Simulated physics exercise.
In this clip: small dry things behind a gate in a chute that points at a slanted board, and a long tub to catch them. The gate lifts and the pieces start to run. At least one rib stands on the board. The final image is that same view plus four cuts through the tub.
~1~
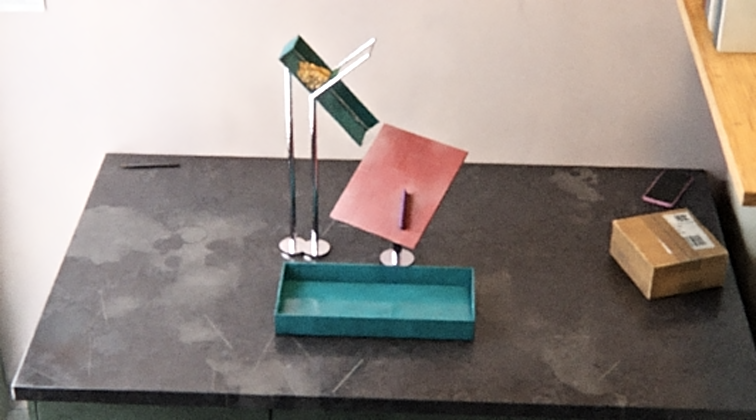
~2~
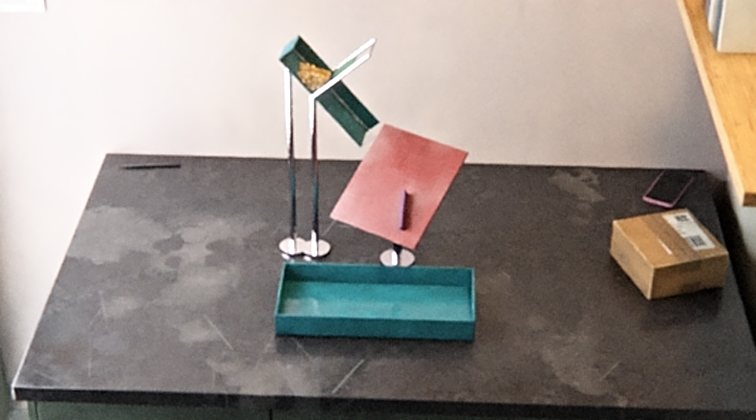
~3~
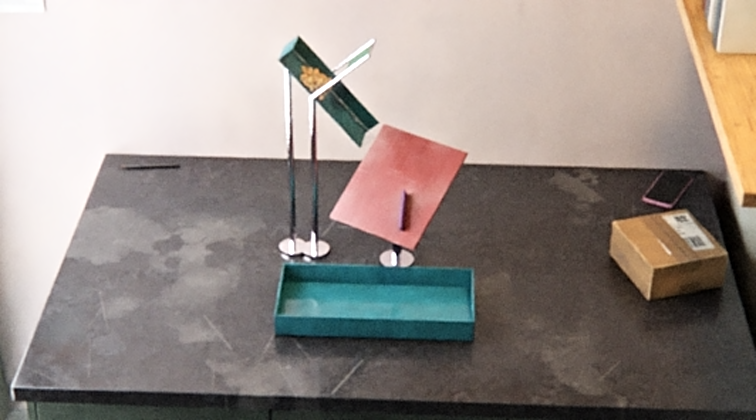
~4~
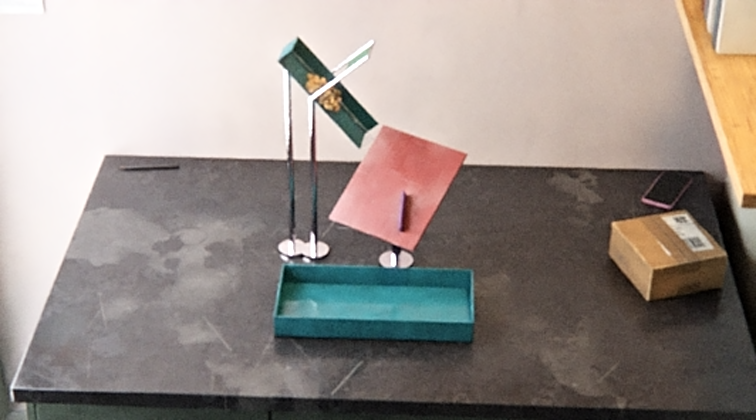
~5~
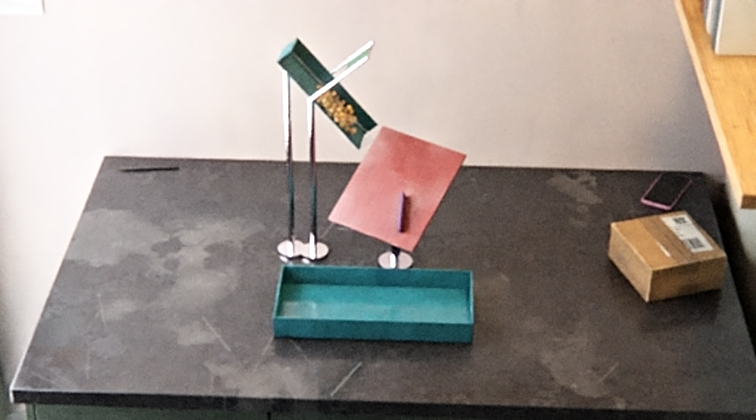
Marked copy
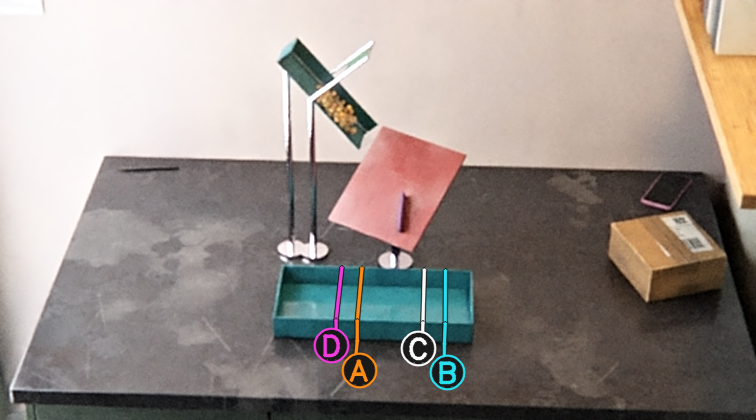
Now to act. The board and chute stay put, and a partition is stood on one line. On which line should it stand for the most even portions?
It is A.
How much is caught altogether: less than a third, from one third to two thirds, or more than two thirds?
About that: More than two thirds.
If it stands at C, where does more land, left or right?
The left side.
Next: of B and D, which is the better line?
It is D.
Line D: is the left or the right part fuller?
The right side.
On the marked copy, line A crosses the front rim at (357, 320); line B crosses the front rim at (445, 322); line C crosses the front rim at (422, 322); line D crosses the front rim at (336, 319).
If A is chosen, of what is caught, roughly half on the left of the divider, roughly half on the right.
If B is chosen, of what is caught, almost all on the left of the divider, just a few on the right.
If C is chosen, of what is caught, almost all on the left of the divider, about a tenth on the right.
If D is chosen, of what is caught, roughly a quarter on the left of the divider, the larger part on the right.
